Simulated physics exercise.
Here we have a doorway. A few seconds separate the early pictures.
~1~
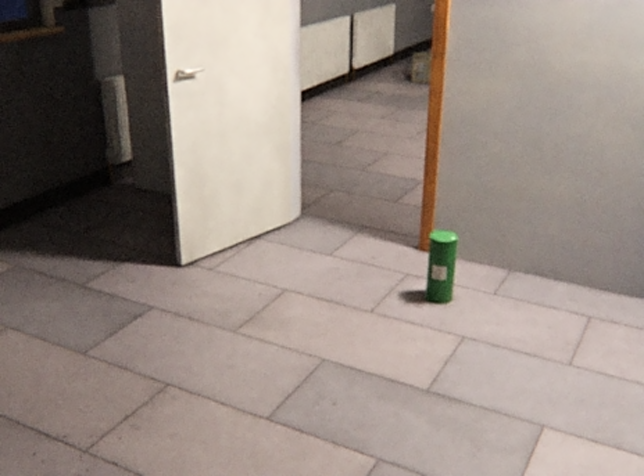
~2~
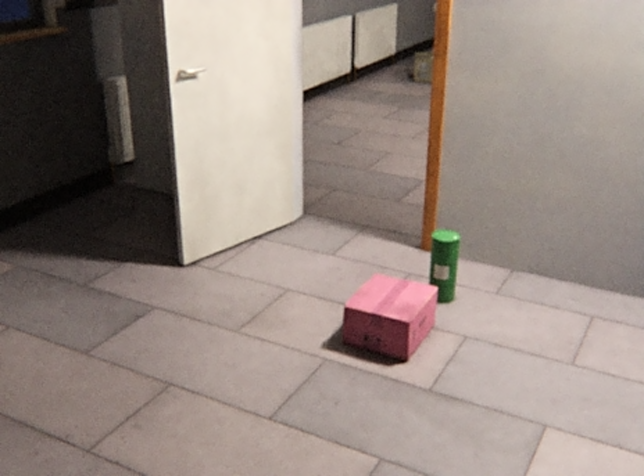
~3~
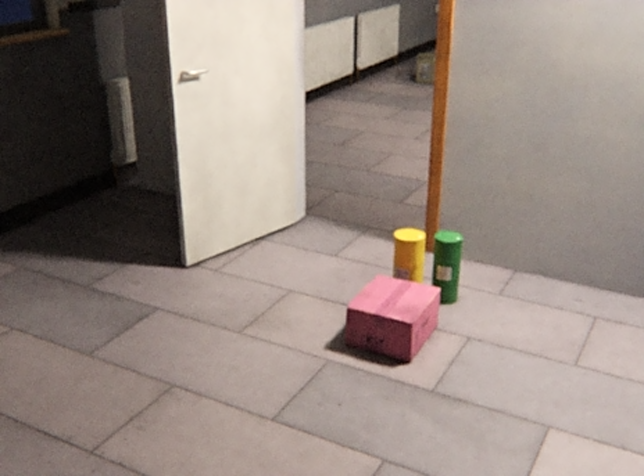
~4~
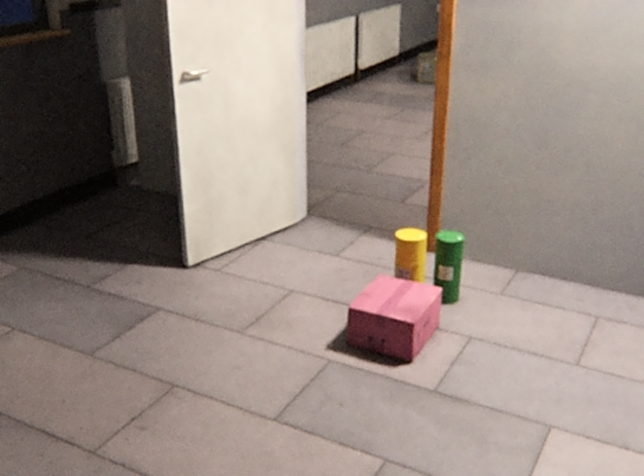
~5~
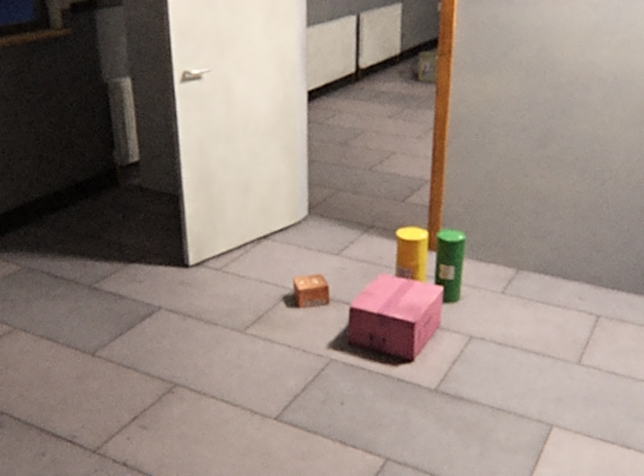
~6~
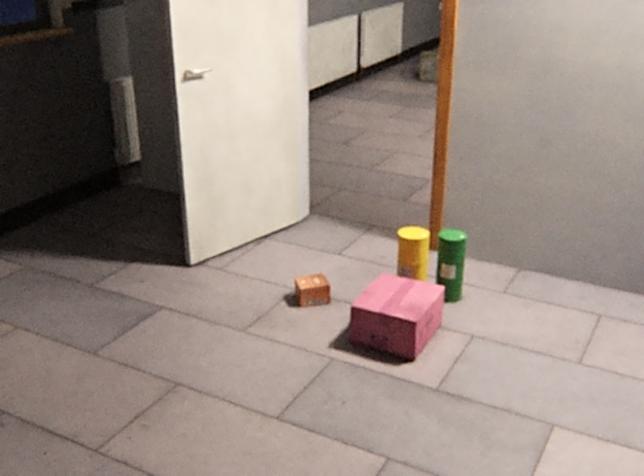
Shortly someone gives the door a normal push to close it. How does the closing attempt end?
Turns out the door touches the frame just fine.
Then, 1.00 s past the last view, door 68° open.
Then, 1.60 s past the last view, door 30° open.
Finally, door 0° open; all 4 still in place. Final places as the last picture's camera would see them, orange box near (312, 290).
